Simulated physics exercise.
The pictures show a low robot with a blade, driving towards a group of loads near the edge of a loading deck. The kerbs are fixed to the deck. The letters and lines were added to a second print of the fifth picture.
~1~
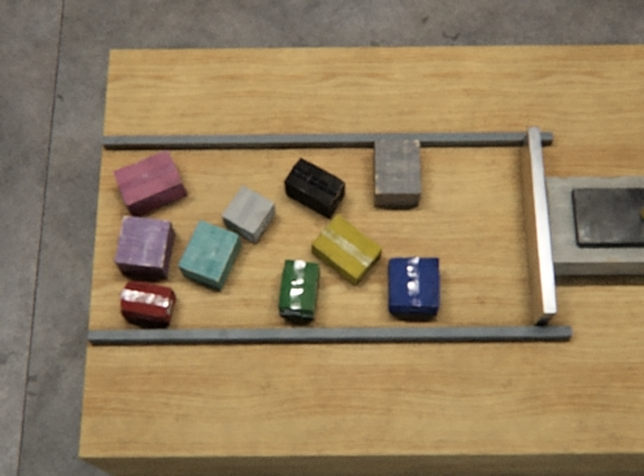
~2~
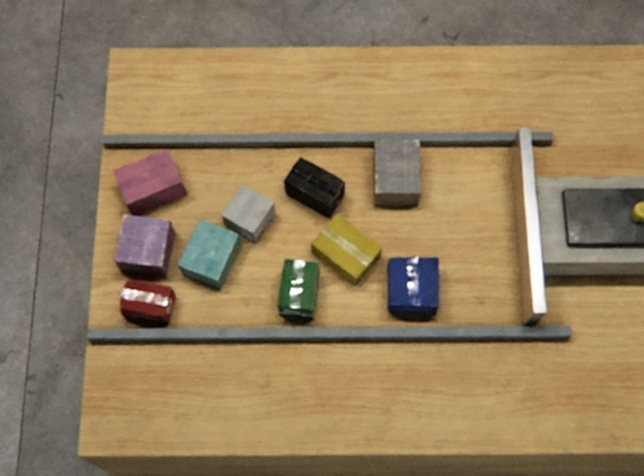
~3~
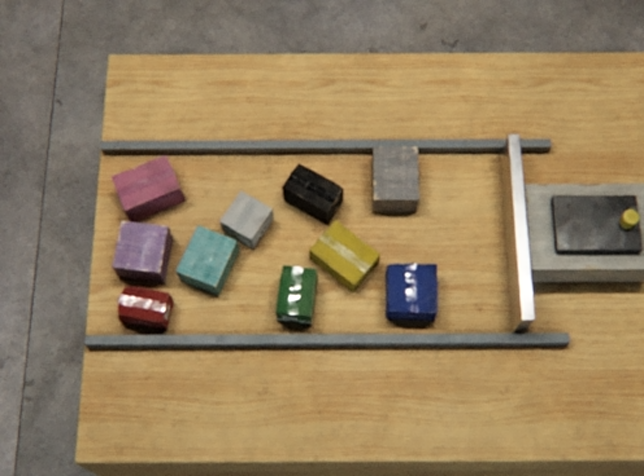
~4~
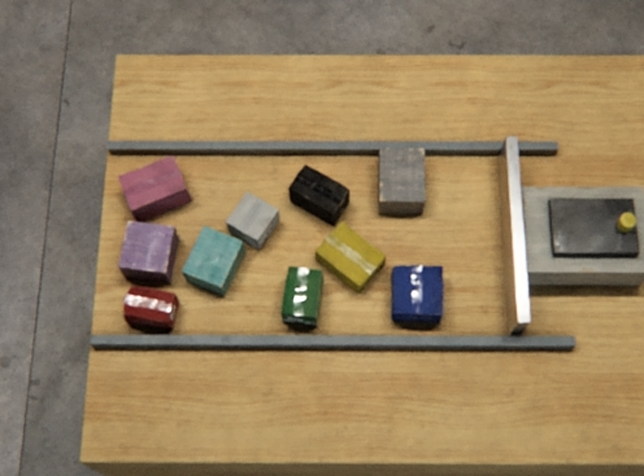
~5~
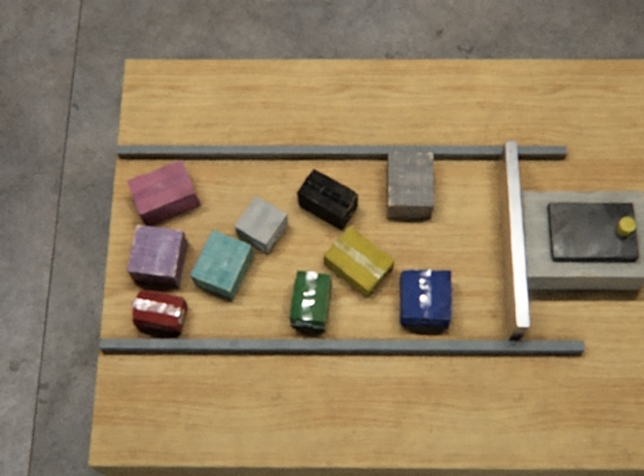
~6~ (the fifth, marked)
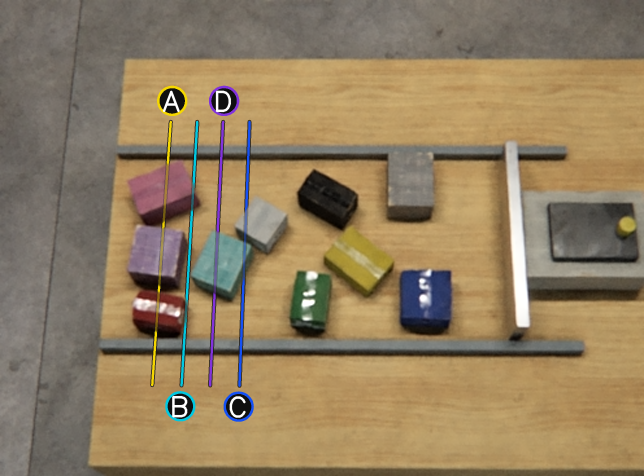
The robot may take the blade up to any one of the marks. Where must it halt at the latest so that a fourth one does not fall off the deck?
No farther than D.
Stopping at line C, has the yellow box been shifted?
By then, yes.
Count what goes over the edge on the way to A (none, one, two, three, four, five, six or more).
In all, six or more.
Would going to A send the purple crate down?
By then, yes.
On the marked copy, A at (162, 247); B at (190, 247); C at (245, 247); D at (217, 247).
Taking D. A third of the way, robot (478, 230); grey crate (377, 186); blue box (377, 302).
Two thirds of the way, robot (369, 230); purple crate (149, 252); turquoise crate (196, 264).
When it is over, robot (285, 230); purple crate over the edge; pink box over the edge; two fallen.
As for the rest, A drops seven; B drops four; C is within the limit but short.
